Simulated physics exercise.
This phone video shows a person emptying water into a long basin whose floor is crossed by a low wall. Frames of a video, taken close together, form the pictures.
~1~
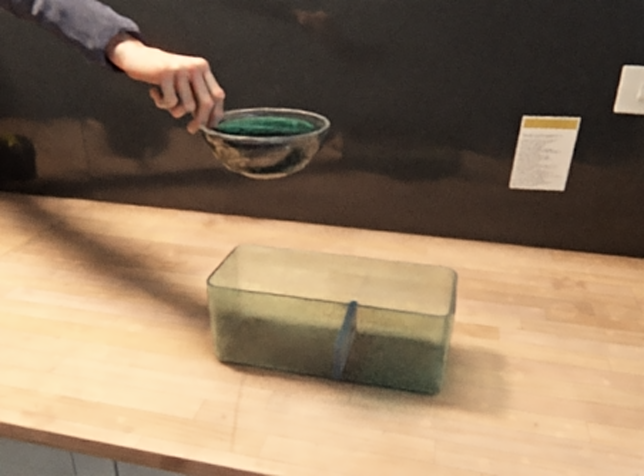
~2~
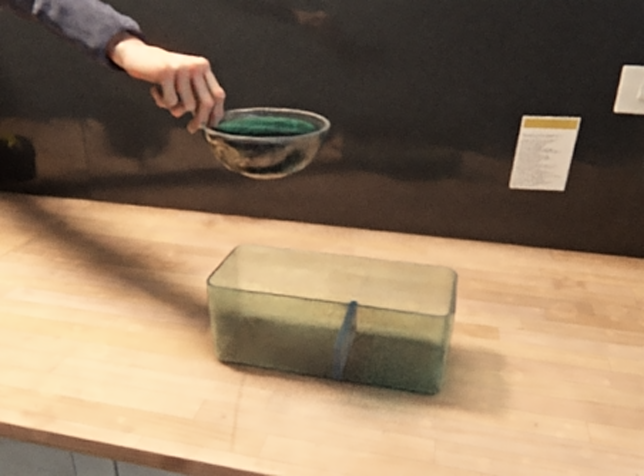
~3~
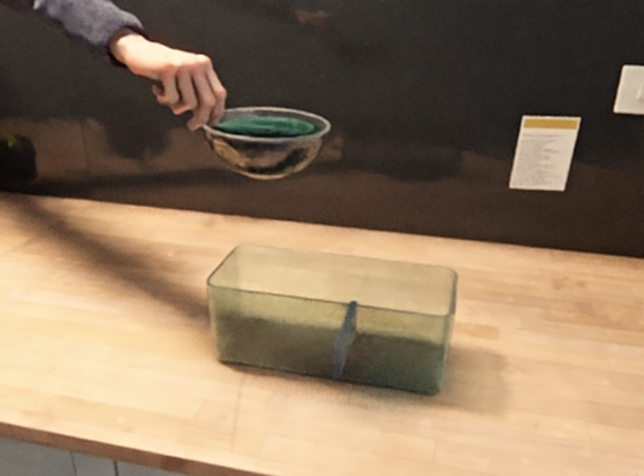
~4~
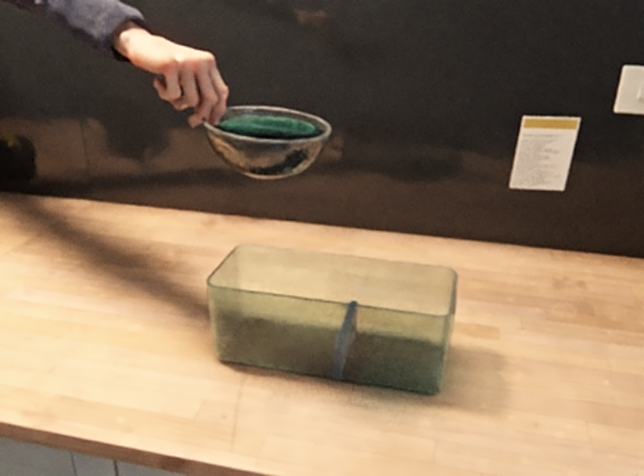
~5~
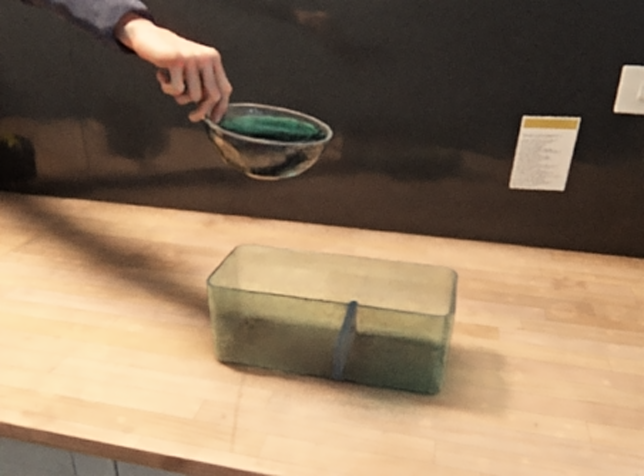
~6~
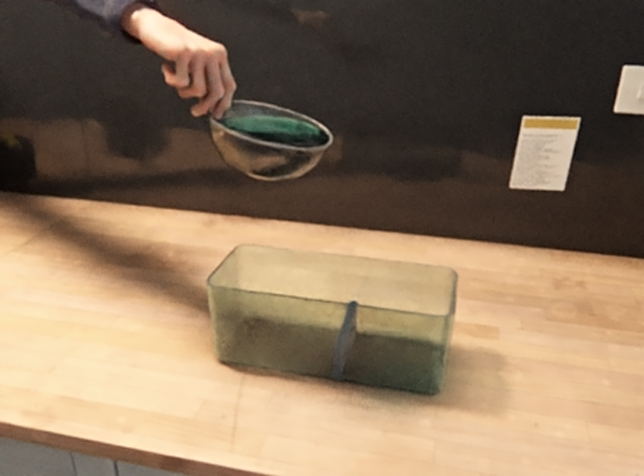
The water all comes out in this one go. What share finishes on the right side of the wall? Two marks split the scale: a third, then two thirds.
Finally more than two thirds of it is on the right.
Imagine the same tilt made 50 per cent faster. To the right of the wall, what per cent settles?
It comes to some 65 per cent.
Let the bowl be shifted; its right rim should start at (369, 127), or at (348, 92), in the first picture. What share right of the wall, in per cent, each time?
About 85 and 85 per cent.
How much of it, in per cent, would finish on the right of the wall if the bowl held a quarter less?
Estimate: Around 75 per cent.
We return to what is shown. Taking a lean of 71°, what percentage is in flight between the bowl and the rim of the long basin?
Airborne fraction: Approx. 55 %.
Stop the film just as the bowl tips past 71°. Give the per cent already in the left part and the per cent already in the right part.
Left 0, right 15.
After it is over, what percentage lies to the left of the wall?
That works out near 20 in every hundred.
A moment on, the bowl is tipped part way and 28 per cent is still to pour, 1 is left of the wall and 16 right of it.
Next, the bowl is tipped on its side and 0 per cent is still to pour, 14 is left of the wall and 77 right of it.
Then the bowl is tipped on its side and 0 per cent is still to pour, 21 is left of the wall and 76 right of it.
Later the bowl is tipped on its side and 0 per cent is still to pour, 21 is left of the wall and 76 right of it.
At rest 21 per cent lies left of the wall, 76 right of it and 2 outside.
